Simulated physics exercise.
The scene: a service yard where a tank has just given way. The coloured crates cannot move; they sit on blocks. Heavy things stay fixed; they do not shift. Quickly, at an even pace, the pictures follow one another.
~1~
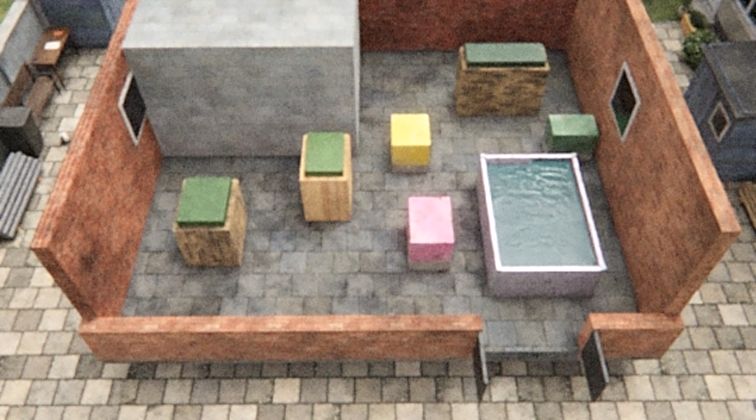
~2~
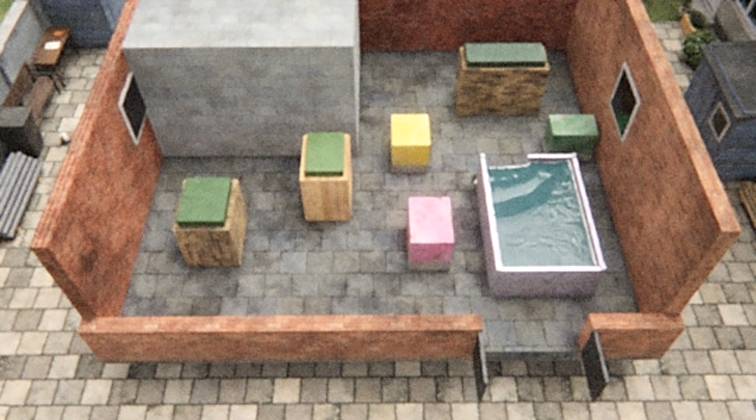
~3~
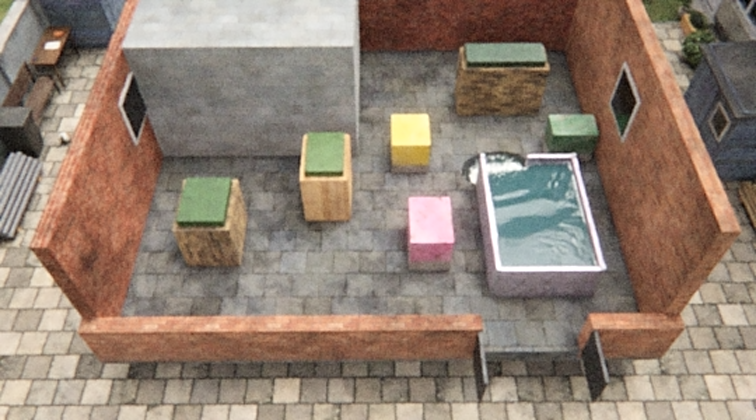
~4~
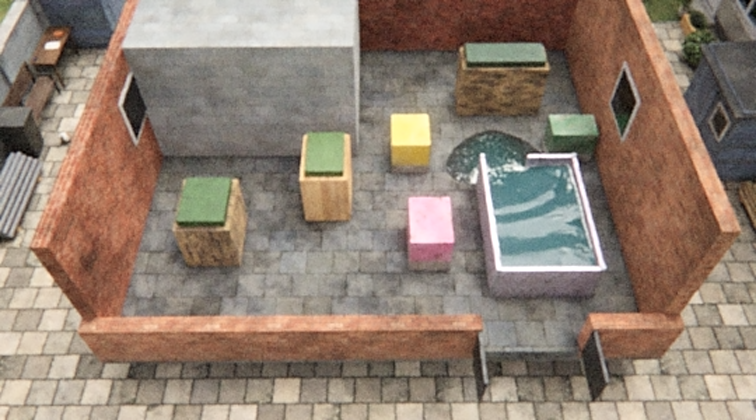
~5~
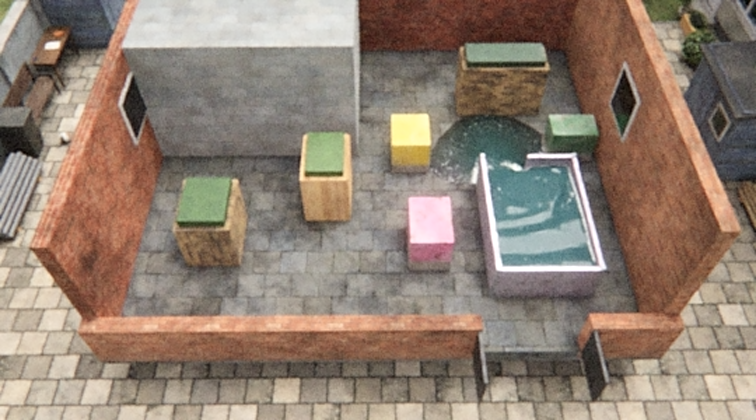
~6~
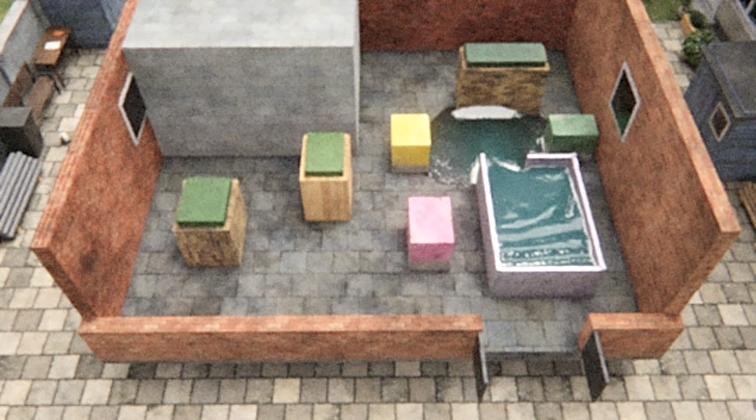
The footage shows a brick-walled yard with coloured blocks and an open tank of still water; then water pours through a gap on the tank's far side and spreads across the paving, reaching the yellow and green-topped blocks.
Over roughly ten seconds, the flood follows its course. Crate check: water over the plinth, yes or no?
Yellow crate no, green crate yes, pink crate no.
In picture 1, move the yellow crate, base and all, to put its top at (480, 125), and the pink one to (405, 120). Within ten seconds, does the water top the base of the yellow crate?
The yellow crate is flooded.
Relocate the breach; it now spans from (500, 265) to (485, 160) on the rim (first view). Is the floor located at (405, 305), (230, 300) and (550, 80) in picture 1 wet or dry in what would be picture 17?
As listed: Wet, awash, not flooded.
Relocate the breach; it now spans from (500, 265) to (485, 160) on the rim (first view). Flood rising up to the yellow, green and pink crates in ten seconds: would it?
Here's how it goes: The yellow is swamped, the green is left untouched, and the pink is swamped.
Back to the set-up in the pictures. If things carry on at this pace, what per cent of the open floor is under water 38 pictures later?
Close to 55 percent, by my reckoning.
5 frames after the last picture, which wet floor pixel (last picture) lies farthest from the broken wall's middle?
Somewhere near (394, 68).
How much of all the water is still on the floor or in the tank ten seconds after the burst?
Some 100 per cent has not gone.
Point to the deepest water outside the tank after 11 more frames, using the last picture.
Point to roughly (361, 52).
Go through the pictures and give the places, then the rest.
The first picture shows still water in the open tank at (538, 212).
In the second picture, the front is at a hidden place, out from the gap on the open tank's far side.
In the third picture, water pours out on the open tank's far side and has run to (505, 154).
In the fourth picture, the front is at (502, 134), out from the gap on the open tank's far side.
In the fifth picture, the front is at (475, 116), out from the gap on the open tank's far side.
In the sixth picture, water pours out on the open tank's far side and has run to (448, 112).
A moment on, water covers 15 % of the floor; the yellow crate water round its plinth, the green crate water round its plinth, the pink crate not reached.
Next, water covers 25 % of the floor; the yellow crate water round its plinth, the green crate water round its plinth, the pink crate not reached.
Then, water covers 40 % of the floor; the yellow crate water round its plinth, the green crate water round its plinth, the pink crate water round its plinth.
Later, water covers 55 % of the floor; the yellow crate water round its plinth, the green crate water round its plinth, the pink crate water round its plinth.
In the end, water covers 70 % of the floor; the yellow crate stayed above the water, the green crate was topped, the pink crate stayed above the water.
